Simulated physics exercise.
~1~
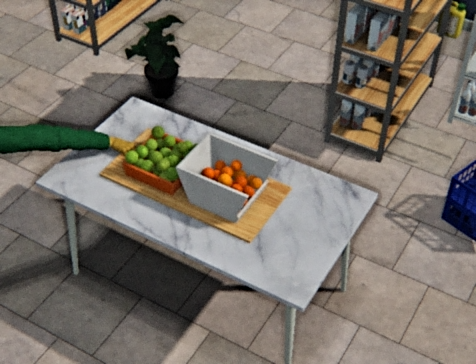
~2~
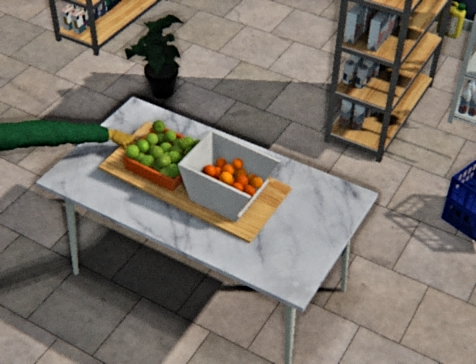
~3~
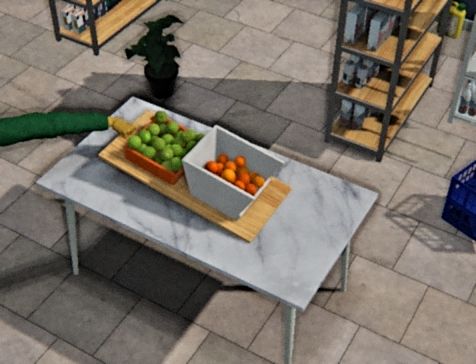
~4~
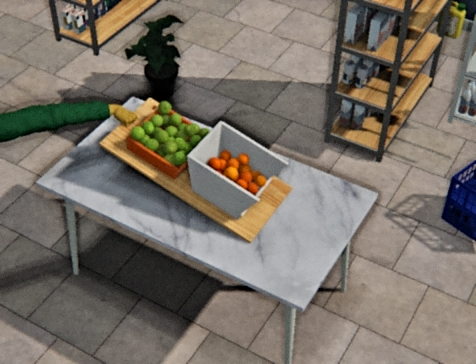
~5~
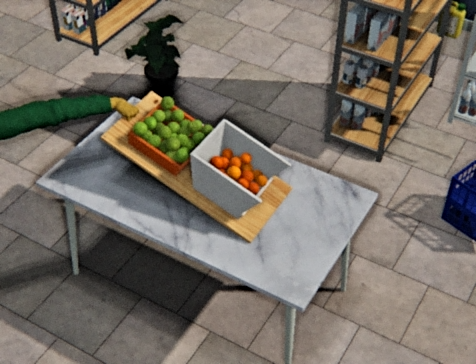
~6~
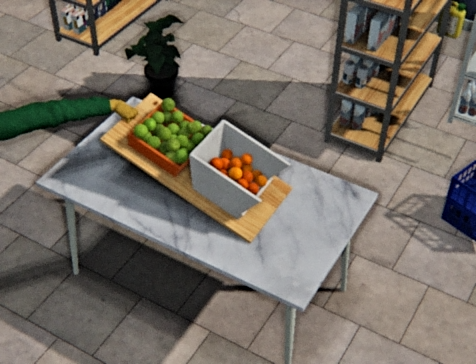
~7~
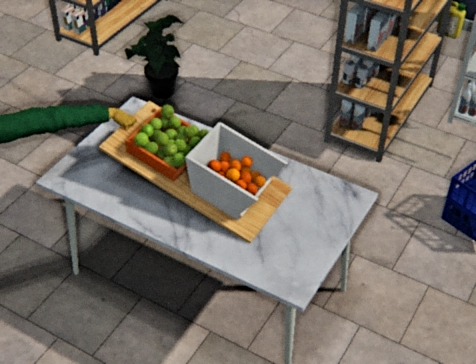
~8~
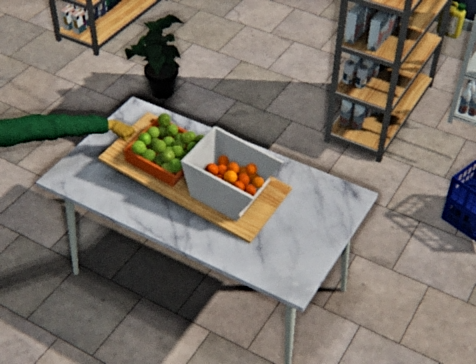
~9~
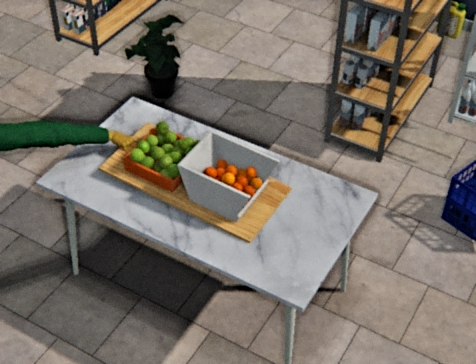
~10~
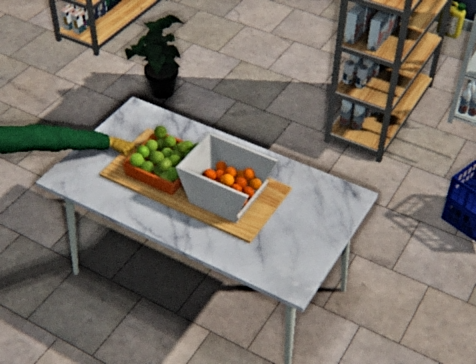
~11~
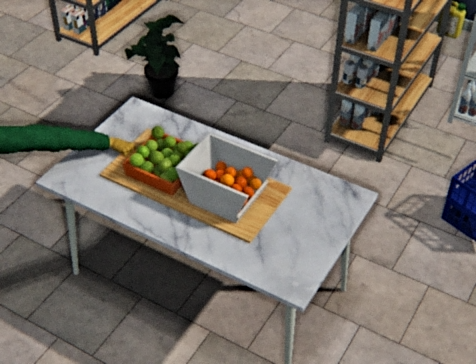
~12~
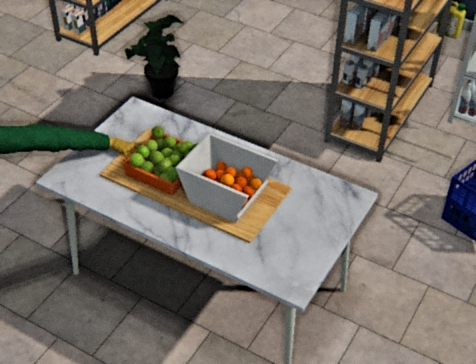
In a paved space with shelves and a potted plant, a marble-topped table holds a wooden board carrying an orange box of green apples and a white box of oranges. A green-sleeved arm reaches in from the left and lifts the board's left end. The board tilts up steadily, sloping down toward the right, and both boxes tip with it. After reaching its steepest slant, it is lowered again by the same arm. It ends flat on the tabletop, the hand still beside it, with the fruit still inside both boxes.
